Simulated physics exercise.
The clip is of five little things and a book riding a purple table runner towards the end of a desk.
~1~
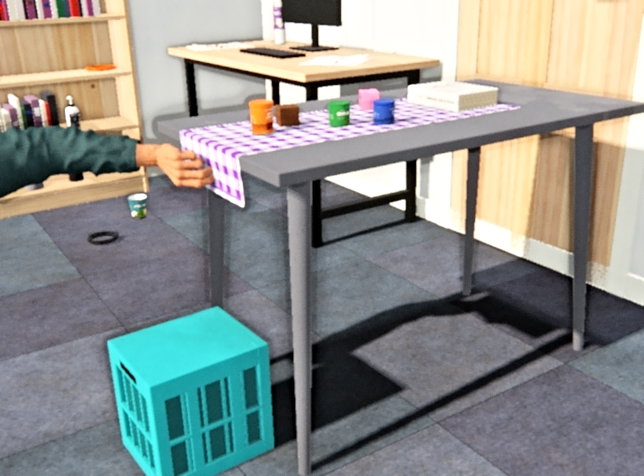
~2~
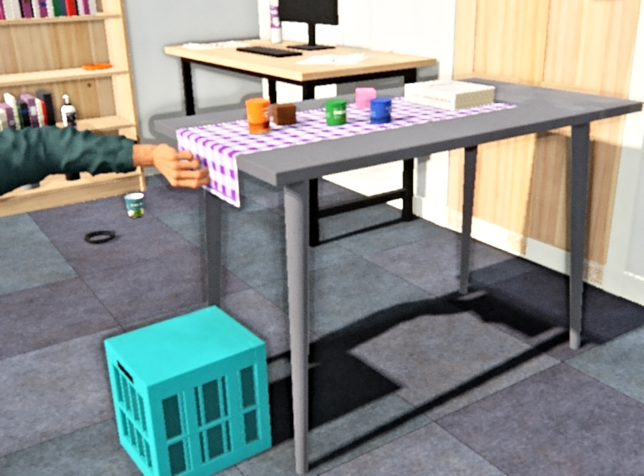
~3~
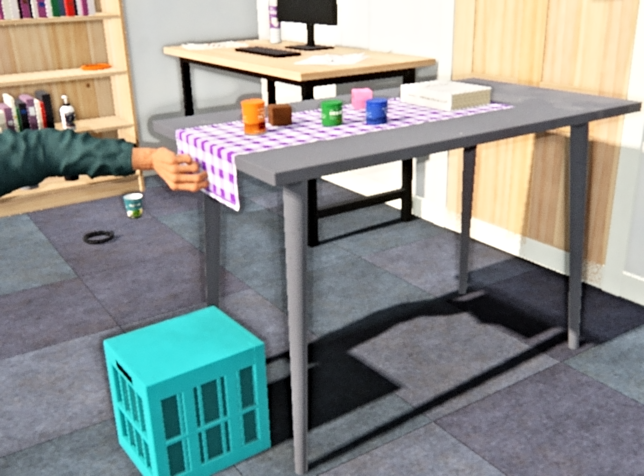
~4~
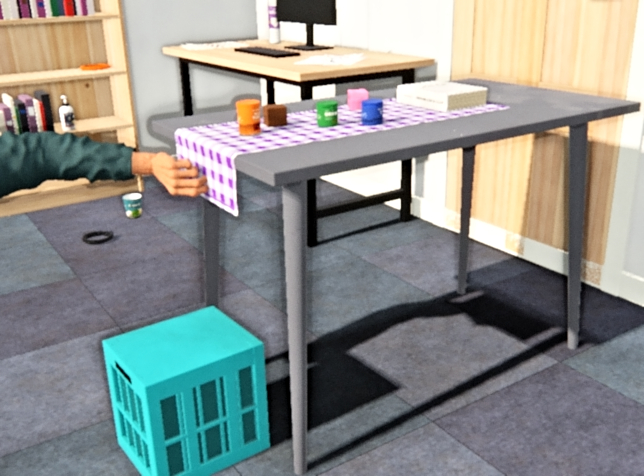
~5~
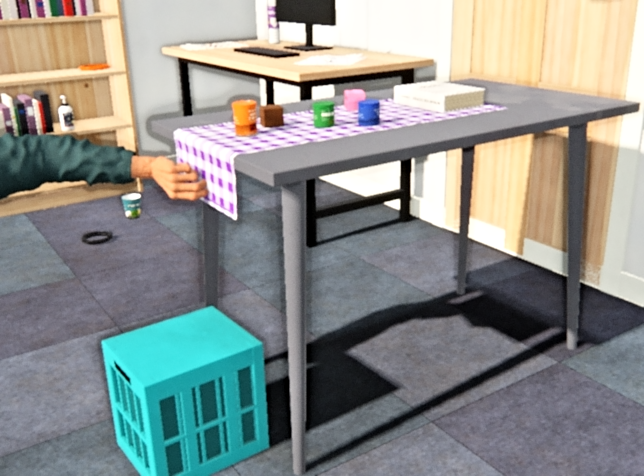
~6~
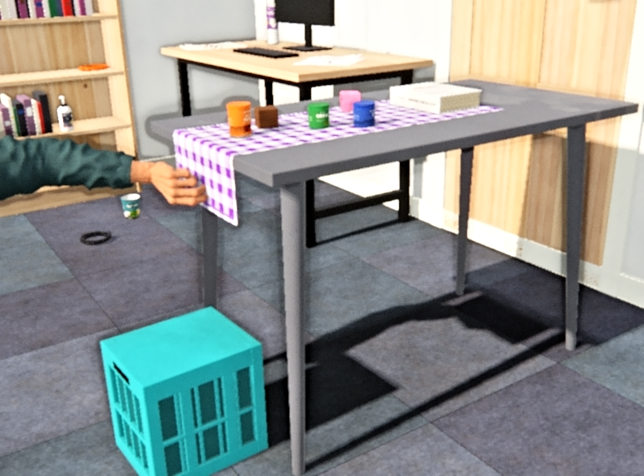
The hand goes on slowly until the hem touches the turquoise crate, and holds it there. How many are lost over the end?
It carries off three.
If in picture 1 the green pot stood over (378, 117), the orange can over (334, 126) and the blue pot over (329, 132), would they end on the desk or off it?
The green pot does not fall; the orange can is carried off; the blue pot is carried off.
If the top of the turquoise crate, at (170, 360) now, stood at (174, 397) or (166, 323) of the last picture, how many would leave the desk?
Over the edge go 4 and 2.
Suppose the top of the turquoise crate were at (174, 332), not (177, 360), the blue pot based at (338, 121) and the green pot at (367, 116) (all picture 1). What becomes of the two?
The blue pot remains up, the green pot survives.
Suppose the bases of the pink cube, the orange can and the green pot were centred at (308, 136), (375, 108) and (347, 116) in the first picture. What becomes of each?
The pink cube is carried off; the orange can stays on; the green pot stays on.
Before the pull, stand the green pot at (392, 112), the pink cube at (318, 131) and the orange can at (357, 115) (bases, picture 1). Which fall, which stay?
The green pot remains up, the pink cube goes over, the orange can remains up.
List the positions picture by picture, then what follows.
Hem (243, 207); orange can (261, 102); brown cube (287, 106); green pot (339, 102); blue pot (384, 101); pink cube (369, 91); top of the crate (177, 360), in the first picture.
Hem (239, 206); orange can (258, 101), in the second picture.
Hem (239, 210); brown cube (279, 105), in the third picture.
Hem (237, 216); green pot (327, 103); top of the crate (172, 360), in the fourth picture.
Hem (236, 220); blue pot (369, 101), in the fifth picture.
Hem (237, 225); orange can (239, 104); brown cube (266, 107); green pot (319, 104); blue pot (364, 103); pink cube (350, 93), in the sixth picture.
A little later, hem near (208, 260); orange can gone.
Next, hem near (210, 297); orange can and brown cube gone.
Later still, hem on the crate; orange can, brown cube and green pot gone.
When it is over, hem on the crate; orange can, brown cube and green pot gone. The answer is three.
